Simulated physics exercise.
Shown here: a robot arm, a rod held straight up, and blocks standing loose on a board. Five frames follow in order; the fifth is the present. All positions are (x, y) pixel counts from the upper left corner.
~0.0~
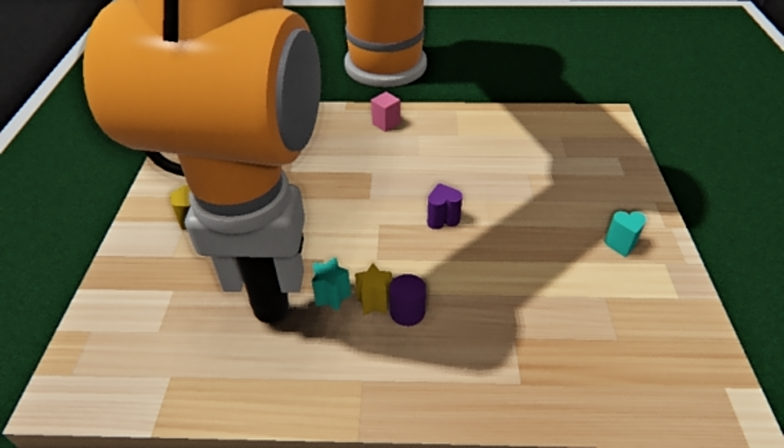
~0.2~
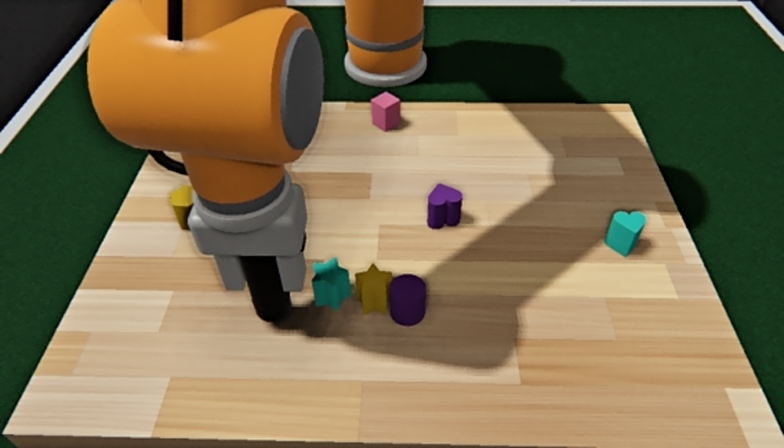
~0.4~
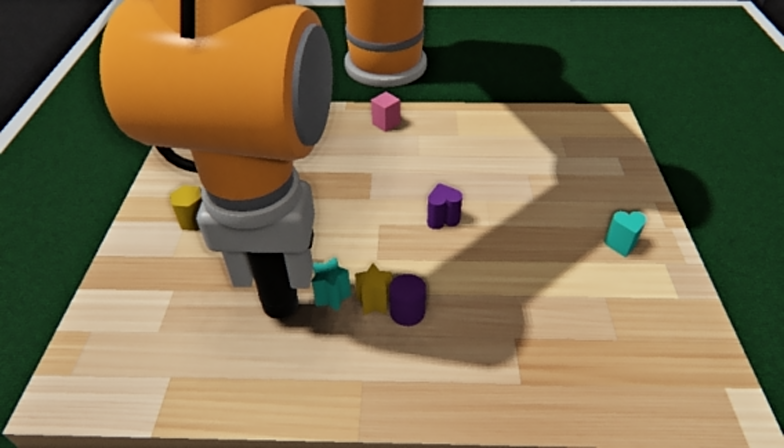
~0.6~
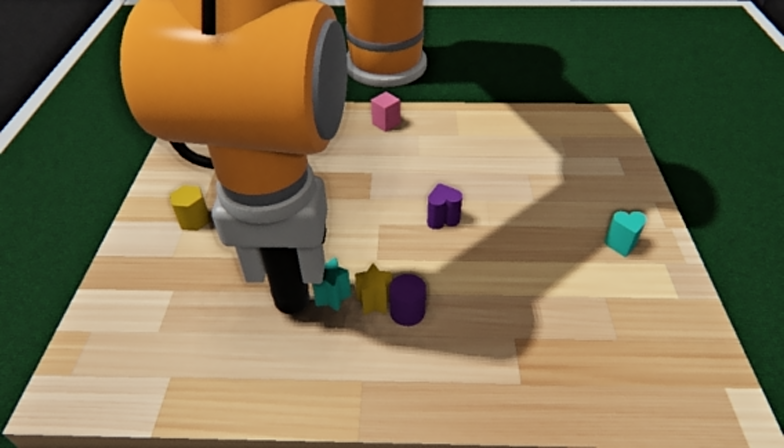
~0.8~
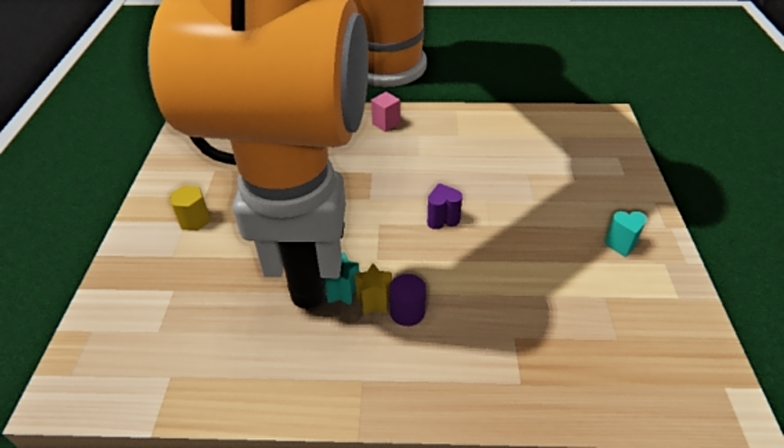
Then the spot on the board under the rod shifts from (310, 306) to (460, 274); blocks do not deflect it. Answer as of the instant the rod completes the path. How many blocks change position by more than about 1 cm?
Shifted over 1 cm: Two.
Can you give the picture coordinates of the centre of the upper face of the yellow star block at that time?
I'd place it at (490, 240), taking the centre of its top.
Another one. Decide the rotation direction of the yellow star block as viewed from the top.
From above, clockwise.
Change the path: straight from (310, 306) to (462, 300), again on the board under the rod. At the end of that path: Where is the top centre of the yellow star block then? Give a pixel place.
Final place: (422, 253).
The first path, step by step. One third of the way, rod (362, 285); turquoise star block (367, 246), turned 70° anticlockwise; yellow star block (395, 262), turned 80° clockwise.
Two thirds of the way, rod (413, 275); turquoise star block (373, 243), turned 105° anticlockwise; yellow star block (442, 251), turned 70° clockwise; purple cylinder (414, 289).
At the end, rod (462, 264); turquoise star block (373, 243), turned 105° anticlockwise; yellow star block (490, 240), turned 70° clockwise; purple cylinder (414, 289); purple heart-shaped block still.
